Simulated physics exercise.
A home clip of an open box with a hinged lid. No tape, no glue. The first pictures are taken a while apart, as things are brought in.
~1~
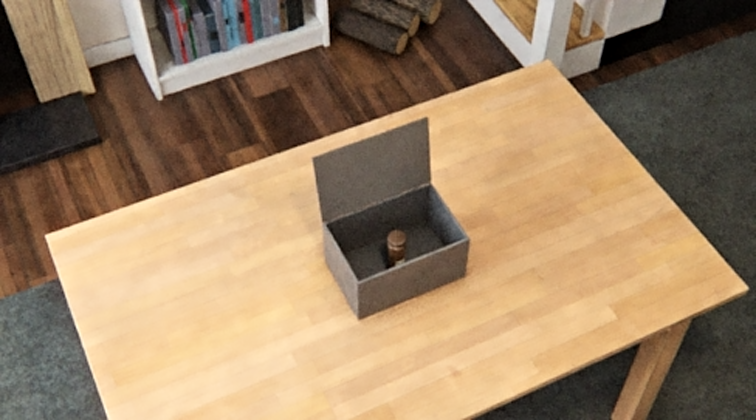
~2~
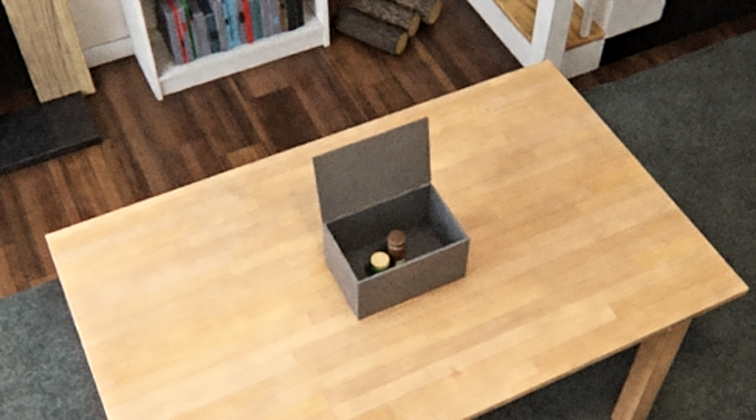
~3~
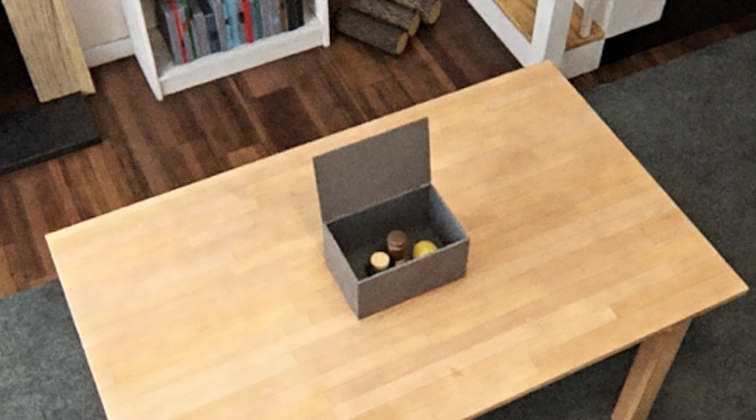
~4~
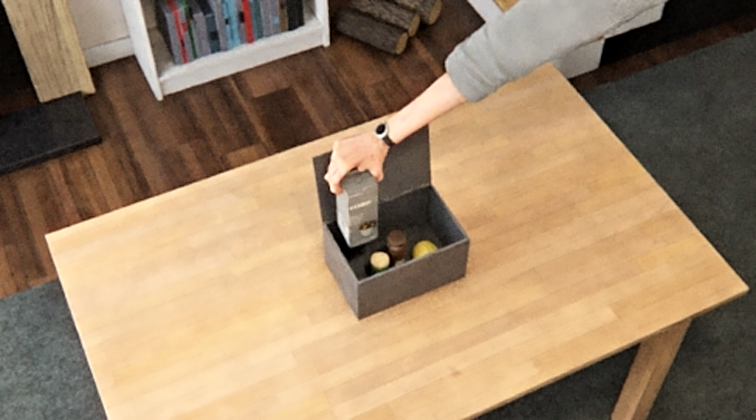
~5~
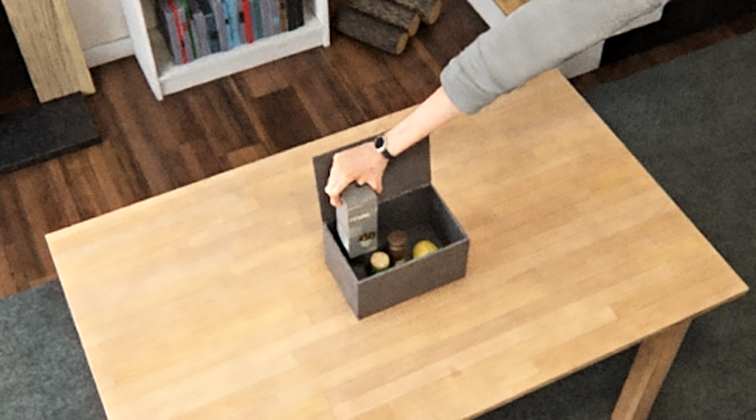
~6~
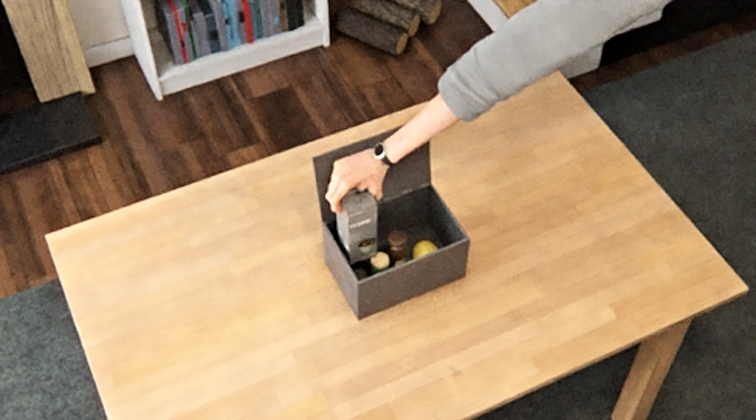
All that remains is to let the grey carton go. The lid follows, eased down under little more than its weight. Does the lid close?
Outcome: The lid is held up.
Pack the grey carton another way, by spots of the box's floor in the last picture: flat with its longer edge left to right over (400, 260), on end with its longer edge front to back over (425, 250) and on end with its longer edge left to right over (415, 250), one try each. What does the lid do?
First, it shuts flat; second, it is held up; third, it will not close.
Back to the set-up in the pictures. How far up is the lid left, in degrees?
Some 55° above the rim.
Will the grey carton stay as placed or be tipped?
The grey carton tips.
Then, 0.50 s later than the last frame, grey carton tilted by 44° near (351, 232); green shaker tilted by 24°; brown shaker tilted by 4°.
Then, 0.90 s later than the last frame, lid starting down; grey carton tilted by 33° near (359, 243); green shaker on its side; brown shaker tilted by 40°.
Then, 1.30 s later than the last frame, lid 84° above the rim; grey carton tilted by 35° near (362, 244); green shaker on its side; brown shaker tilted by 51°.
Then, 1.70 s later than the last frame, lid 67° above the rim; grey carton tilted by 41° near (368, 242); green shaker on its side; brown shaker tilted by 61°.
When it is over, lid 57° above the rim; lying over in the box, green shaker, grey carton and brown shaker; yellow lemon as before. End places, in pixels of the last picture, grey carton near (370, 244).
